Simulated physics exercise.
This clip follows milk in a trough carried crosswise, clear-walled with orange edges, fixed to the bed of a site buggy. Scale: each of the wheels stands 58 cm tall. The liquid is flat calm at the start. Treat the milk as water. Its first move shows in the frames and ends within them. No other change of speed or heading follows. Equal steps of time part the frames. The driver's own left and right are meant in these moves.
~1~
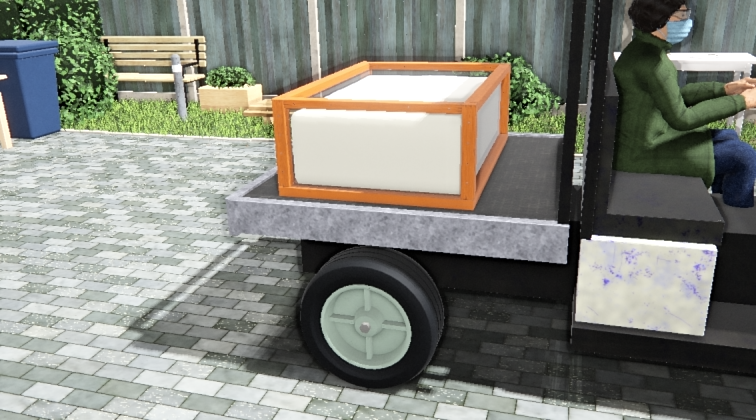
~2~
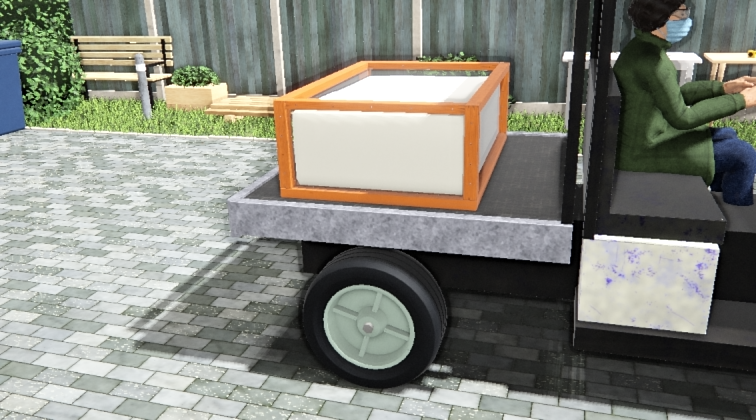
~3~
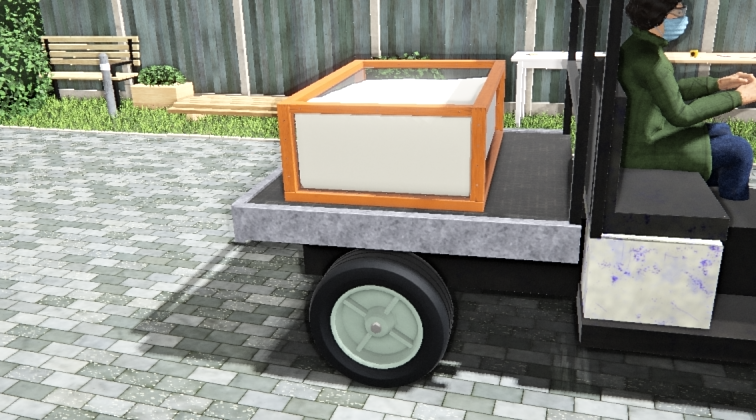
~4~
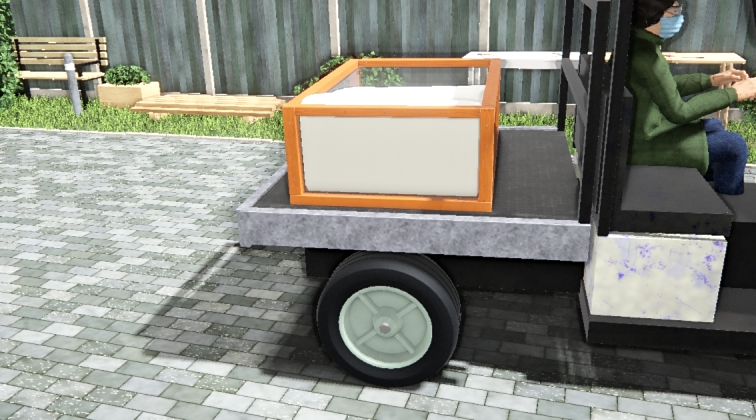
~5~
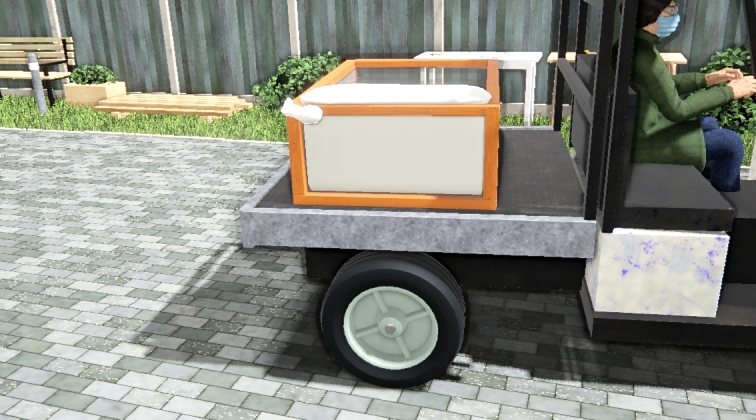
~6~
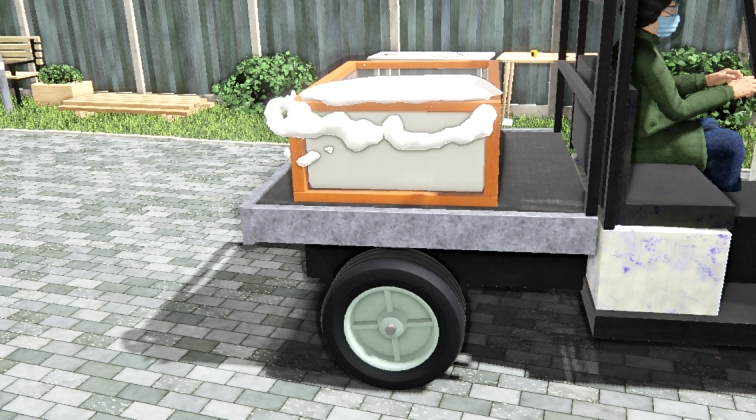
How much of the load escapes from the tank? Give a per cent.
About 9 per cent.
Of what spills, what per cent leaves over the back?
About 10 per cent.
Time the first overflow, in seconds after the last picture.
Around 0.1 s.
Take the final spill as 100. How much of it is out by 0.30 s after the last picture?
About 40 per cent.
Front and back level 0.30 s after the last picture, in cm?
Front 28 cm, back 28 cm.
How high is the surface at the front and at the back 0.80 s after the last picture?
Front 28 cm, back 28 cm.
Then, 0.30 s after the last picture, it stands 29 cm high behind and 28 cm in front; 3 per cent has gone over the near side.
Then, 0.80 s after the last picture, it stands 28 cm high behind and 27 cm in front; 4 per cent has gone over the near side.
Then, 1.30 s after the last picture, it stands 30 cm high behind and 32 cm in front; 6 per cent has gone over the near side and the far side.
Then, 2.99 s after the last picture, 9 per cent has gone over the near side and the far side, 19 of 220 litres.
